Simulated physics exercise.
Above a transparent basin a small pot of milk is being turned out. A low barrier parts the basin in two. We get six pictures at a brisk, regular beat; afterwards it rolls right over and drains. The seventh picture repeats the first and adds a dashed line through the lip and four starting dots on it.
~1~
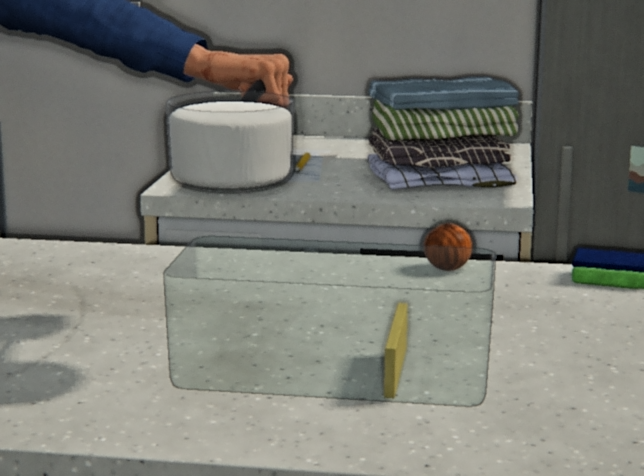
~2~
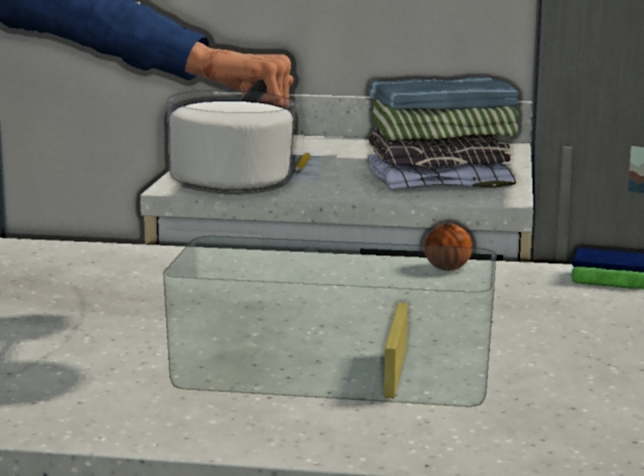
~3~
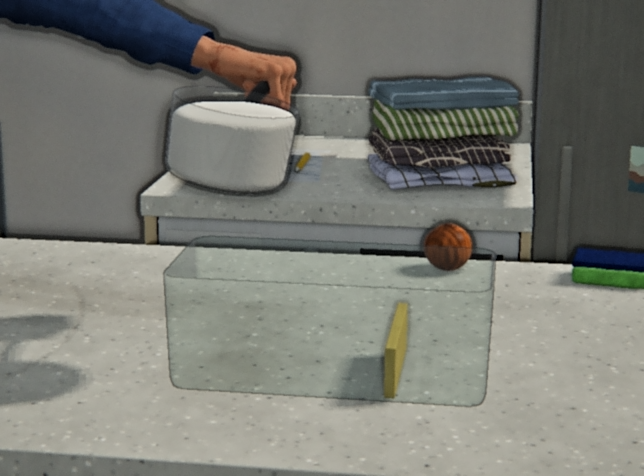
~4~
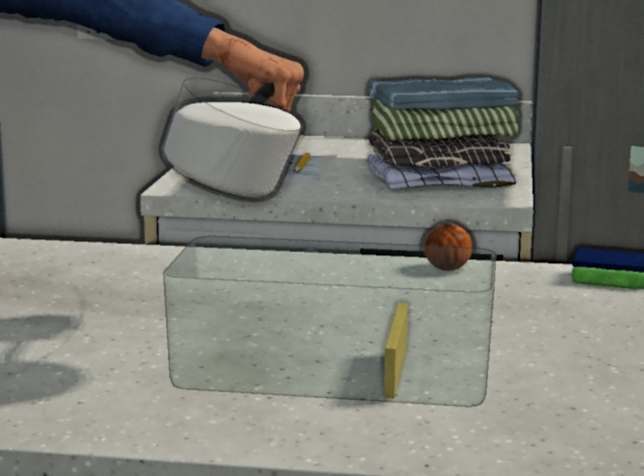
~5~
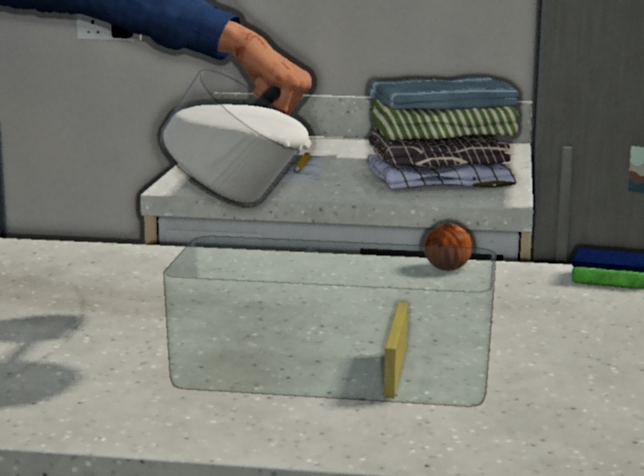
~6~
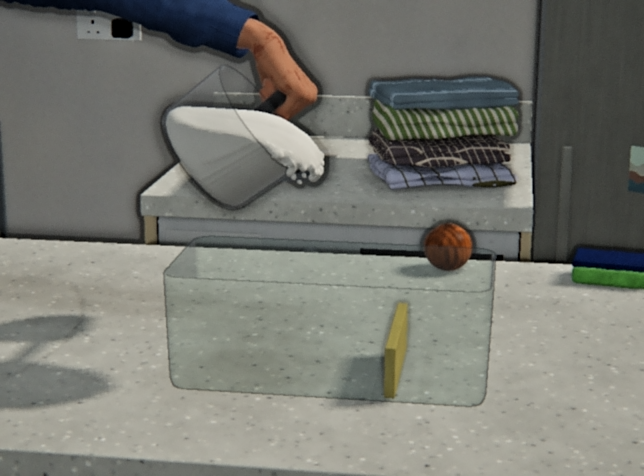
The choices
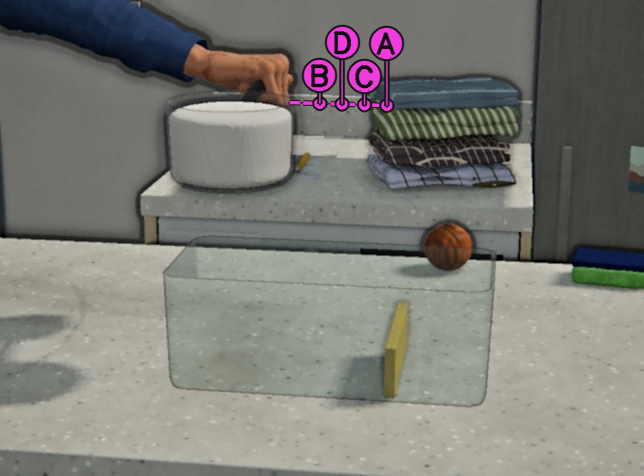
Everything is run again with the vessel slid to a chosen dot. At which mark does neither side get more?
Best: C.
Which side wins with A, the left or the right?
The right one.
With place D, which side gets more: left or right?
The left one.
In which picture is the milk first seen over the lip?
In picture 5.
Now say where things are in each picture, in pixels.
The first frame shows upright, lip at (290, 102); basin from (170, 385) to (486, 405); top of the wall at (397, 324); nothing has left yet.
The second frame shows tipped about 2°, lip at (292, 105); nothing has left yet.
The third frame shows tipped about 10°, lip at (296, 113); nothing has left yet.
The fourth frame shows tipped about 21°, lip at (300, 127); nothing has left yet.
The fifth frame shows tipped about 36°, lip at (301, 145); milk is over the lip, down to (305, 147).
The sixth frame shows tipped about 52°, lip at (297, 165); milk is over the lip, down to (303, 180).
On the marked copy, A at (386, 105); B at (319, 103); C at (364, 104); D at (342, 104).
With A, about 32 % ends left of the wall and 63 % right of it; 5 % is lost outside.
With B, about 84 % ends left of the wall and 12 % right of it; 4 % is lost outside.
With C, about 52 % ends left of the wall and 43 % right of it; 5 % is lost outside.
With D, about 70 % ends left of the wall and 26 % right of it; 4 % is lost outside.
